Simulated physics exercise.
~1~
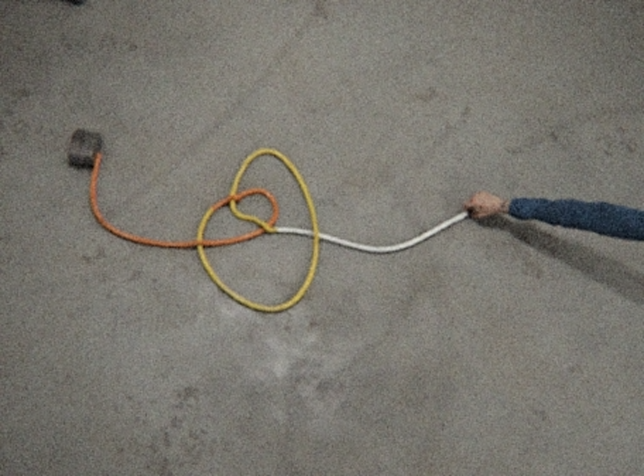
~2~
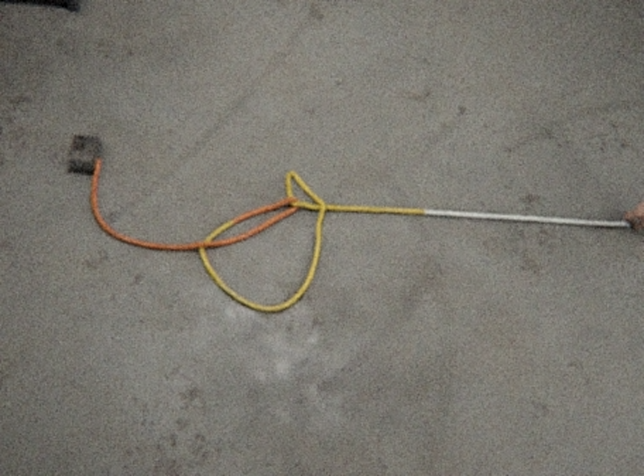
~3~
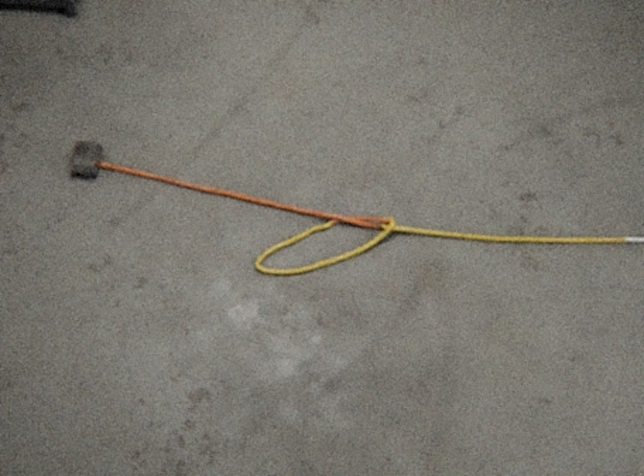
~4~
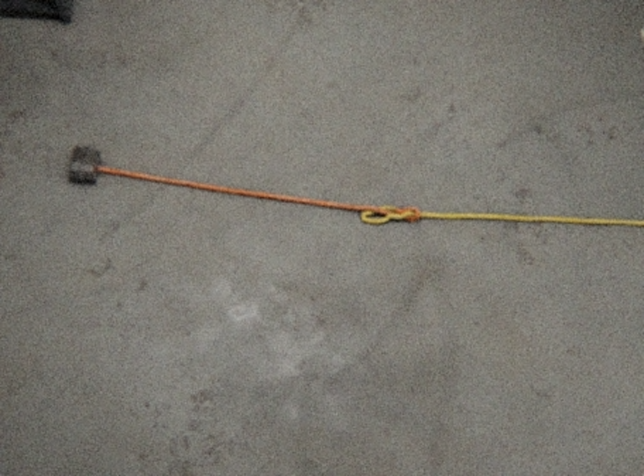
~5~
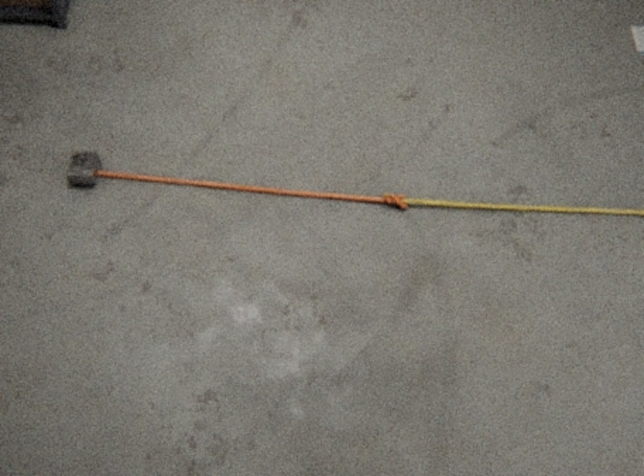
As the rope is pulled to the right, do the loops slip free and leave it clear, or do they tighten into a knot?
They tighten into a knot. A small, tight knot is left where the orange part meets the yellow part.
